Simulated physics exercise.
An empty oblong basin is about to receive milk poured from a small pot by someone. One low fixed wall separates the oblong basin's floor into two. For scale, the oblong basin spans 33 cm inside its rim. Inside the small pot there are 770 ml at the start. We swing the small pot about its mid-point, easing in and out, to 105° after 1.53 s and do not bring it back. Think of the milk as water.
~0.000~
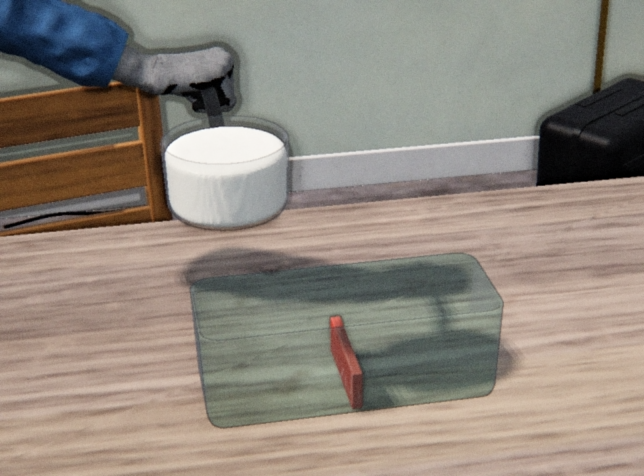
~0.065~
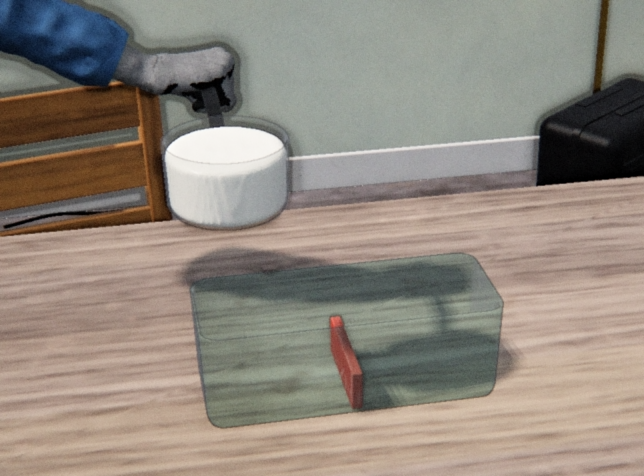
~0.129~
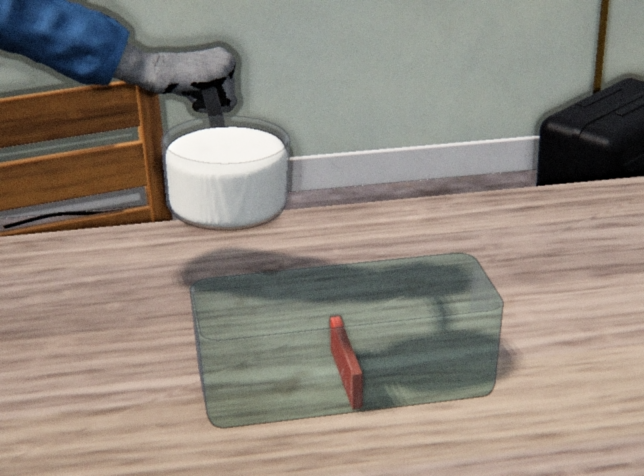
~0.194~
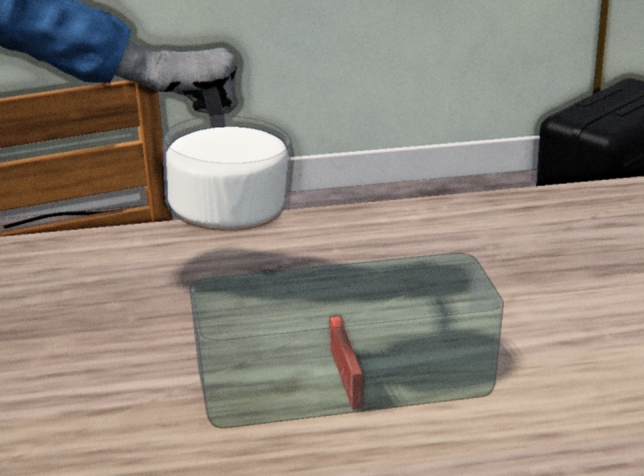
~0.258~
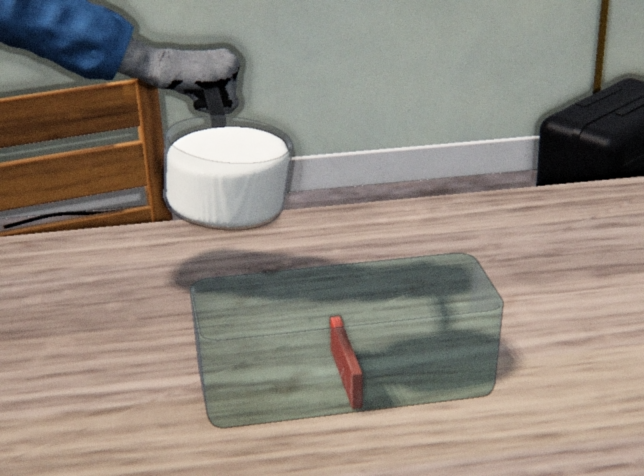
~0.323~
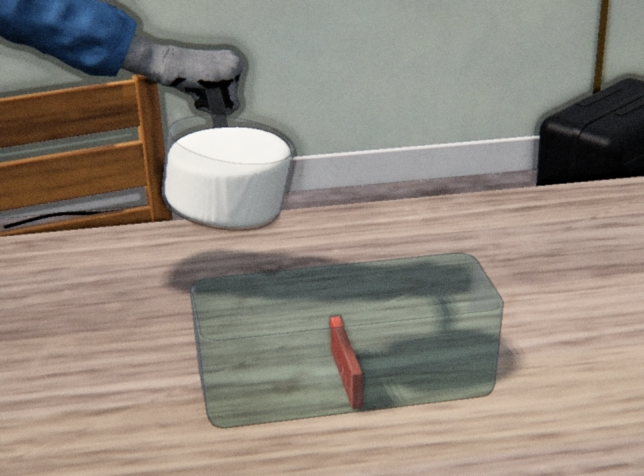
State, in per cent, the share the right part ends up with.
The right part ends up with roughly 70 %.
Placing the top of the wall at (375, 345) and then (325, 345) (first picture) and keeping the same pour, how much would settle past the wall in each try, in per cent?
Try 1: 40 %; try 2: 80 %.
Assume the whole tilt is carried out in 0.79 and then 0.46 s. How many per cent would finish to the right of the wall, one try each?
Try 1: 60 %; try 2: 40 %.
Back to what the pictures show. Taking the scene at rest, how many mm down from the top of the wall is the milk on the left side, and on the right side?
36 mm left, 20 mm right.
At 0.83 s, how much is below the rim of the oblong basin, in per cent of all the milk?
The basin holds roughly 14 in a hundred parts at that moment.
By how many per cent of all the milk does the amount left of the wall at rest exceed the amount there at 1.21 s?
Close to 20% of the whole.
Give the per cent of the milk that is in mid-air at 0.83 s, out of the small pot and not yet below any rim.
Close to 26 in a hundred.
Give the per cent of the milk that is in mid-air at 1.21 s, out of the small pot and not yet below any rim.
Close to 12 in every hundred parts.
By 0.83 s the tilt is 60° and 60 per cent is still to pour, 2 is left of the wall and 11 right of it.
By 1.21 s the tilt is 94° and 13 per cent is still to pour, 10 is left of the wall and 66 right of it.
By 1.60 s the tilt is 105° and 0 per cent is still to pour, 29 is left of the wall and 69 right of it.
By 2.03 s the tilt is 105° and 0 per cent is still to pour, 30 is left of the wall and 70 right of it.
At rest 30 per cent lies left of the wall, 70 right of it and 1 outside.
